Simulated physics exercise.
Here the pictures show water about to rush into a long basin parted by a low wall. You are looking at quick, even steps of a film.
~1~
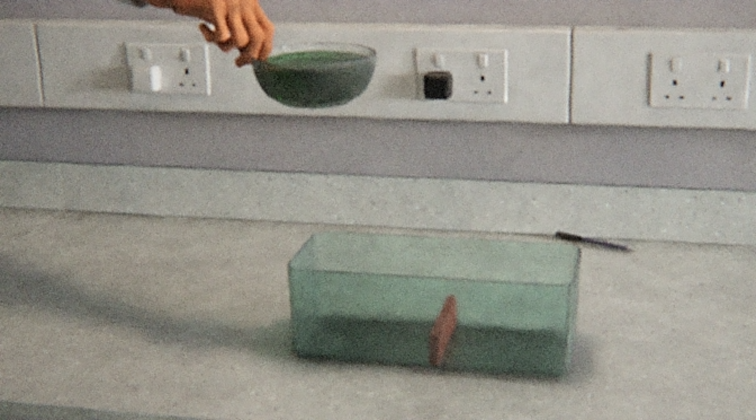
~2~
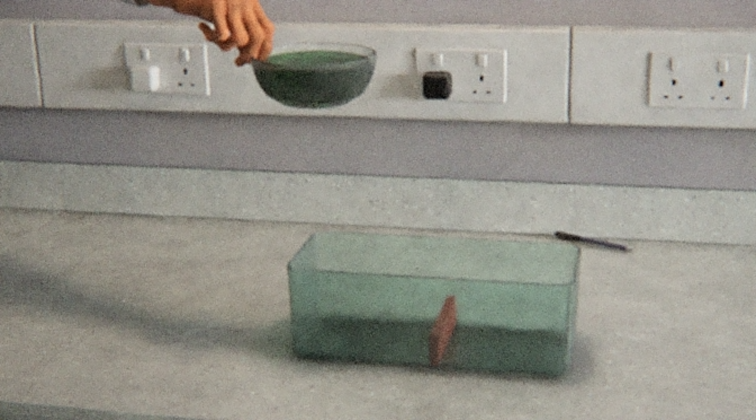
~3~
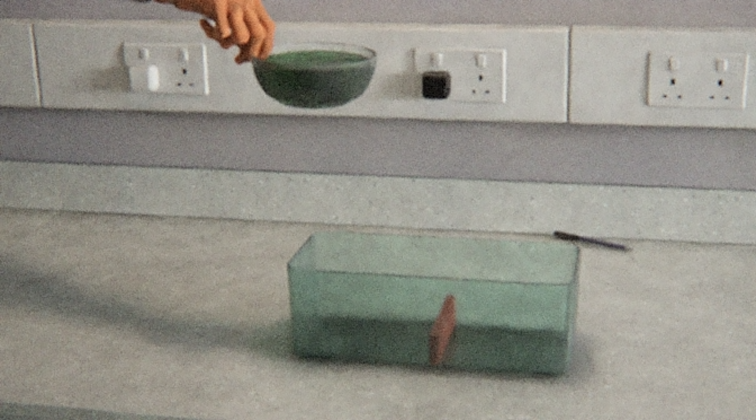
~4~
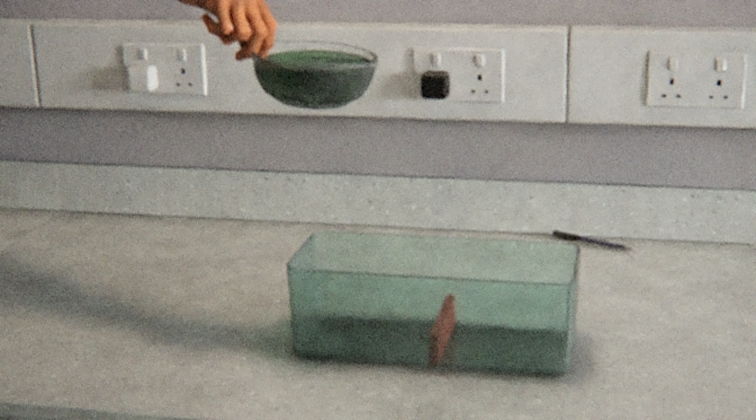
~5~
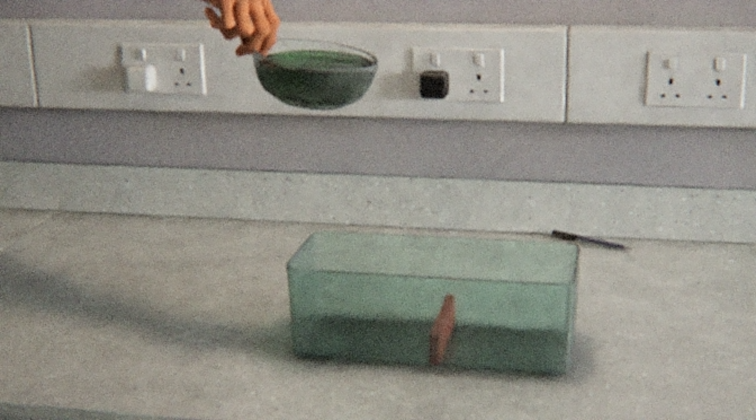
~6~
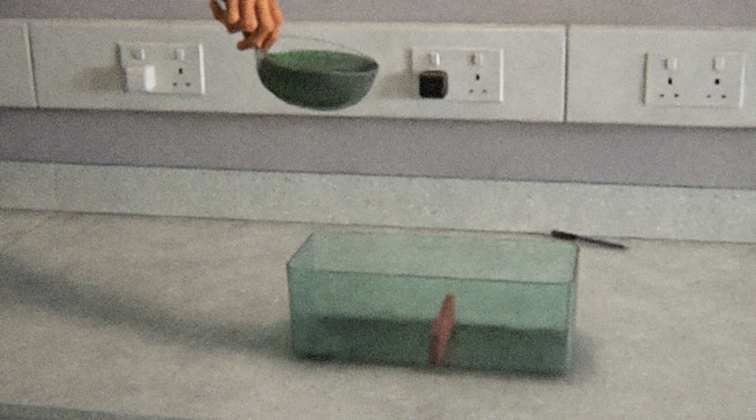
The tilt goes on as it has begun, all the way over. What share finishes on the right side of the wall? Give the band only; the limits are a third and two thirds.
Most likely the amount right of the wall will lie in the middle range, one third to two thirds.
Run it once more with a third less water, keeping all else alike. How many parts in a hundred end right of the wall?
25 per cent or so.
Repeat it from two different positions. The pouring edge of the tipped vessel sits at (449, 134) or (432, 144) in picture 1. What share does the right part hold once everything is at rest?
Start one gives some 85 %, start two some 80 %.
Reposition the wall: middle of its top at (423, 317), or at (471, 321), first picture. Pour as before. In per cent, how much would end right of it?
It would come to roughly 70 per cent the first time and roughly 10 per cent the second.
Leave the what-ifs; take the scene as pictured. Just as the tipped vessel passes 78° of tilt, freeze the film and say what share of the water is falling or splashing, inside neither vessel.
Roughly 60 %.
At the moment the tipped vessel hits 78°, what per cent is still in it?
Remaining share, estimated: 20 %.
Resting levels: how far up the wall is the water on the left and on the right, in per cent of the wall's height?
I get 30 % for the left and 30 % for the right.
A moment on, the tilt is 78° and 21 per cent is still to pour, 7 is left of the wall and 10 right of it.
Next, the tilt is 113° and 0 per cent is still to pour, 46 is left of the wall and 48 right of it.
Then the tilt is 116° and 0 per cent is still to pour, 50 is left of the wall and 48 right of it.
Later the tilt is 116° and 0 per cent is still to pour, 50 is left of the wall and 48 right of it.
In the end 50 per cent lies left of the wall, 48 right of it and 2 outside.
